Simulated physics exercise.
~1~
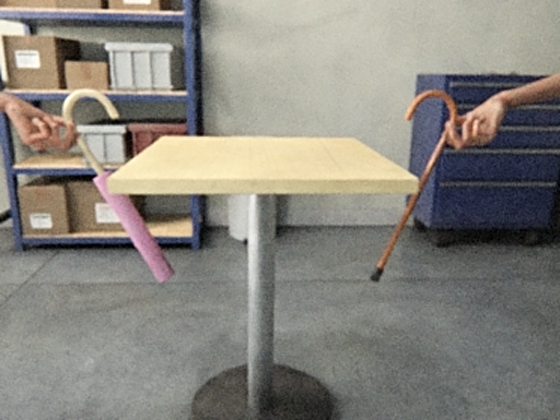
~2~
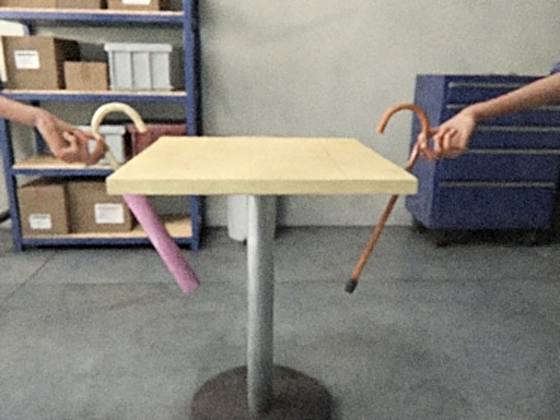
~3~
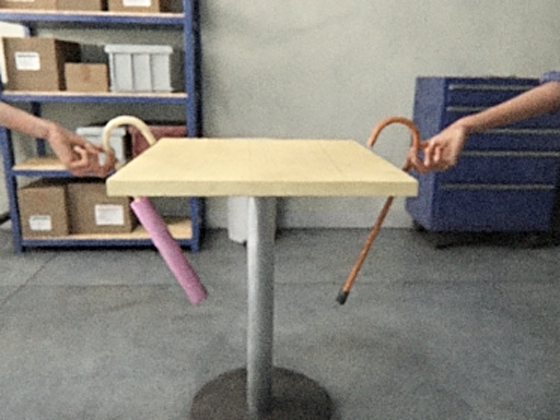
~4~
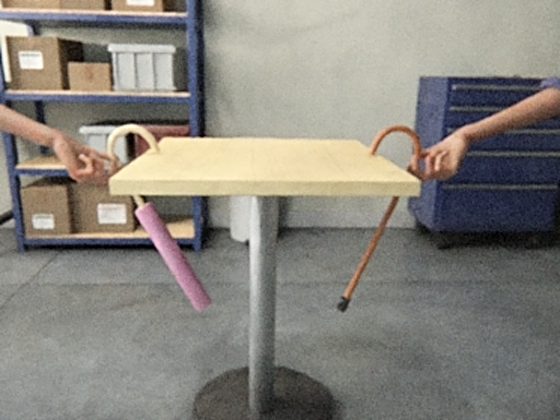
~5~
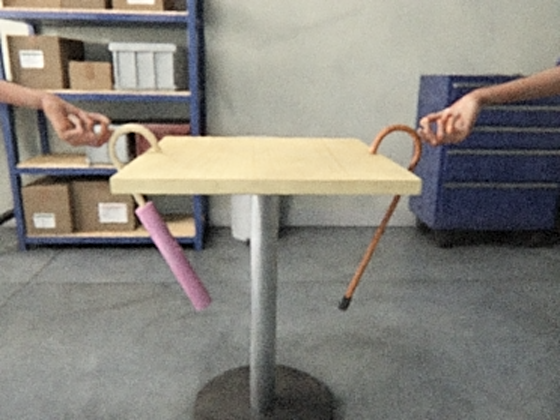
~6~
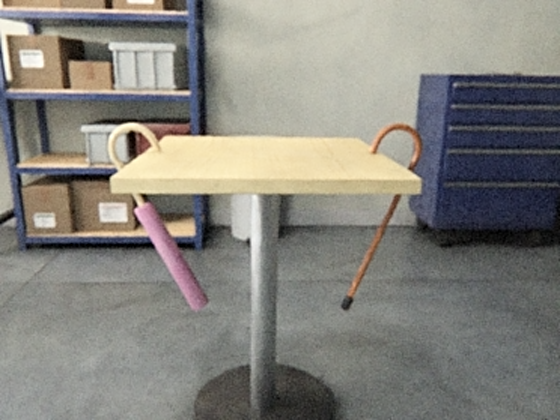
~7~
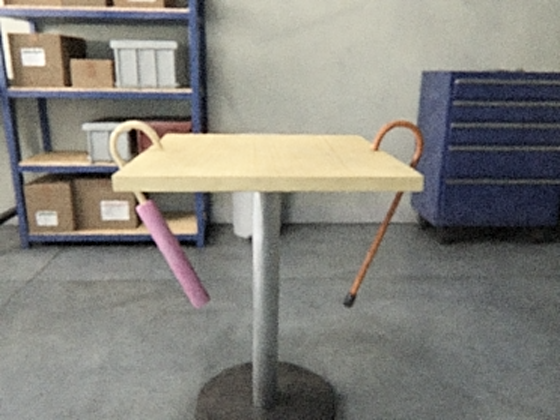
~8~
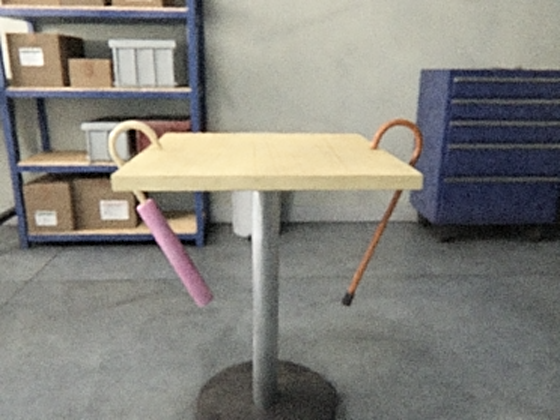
A pink umbrella and an orange cane are hooked onto a table by two hands and stay hanging.
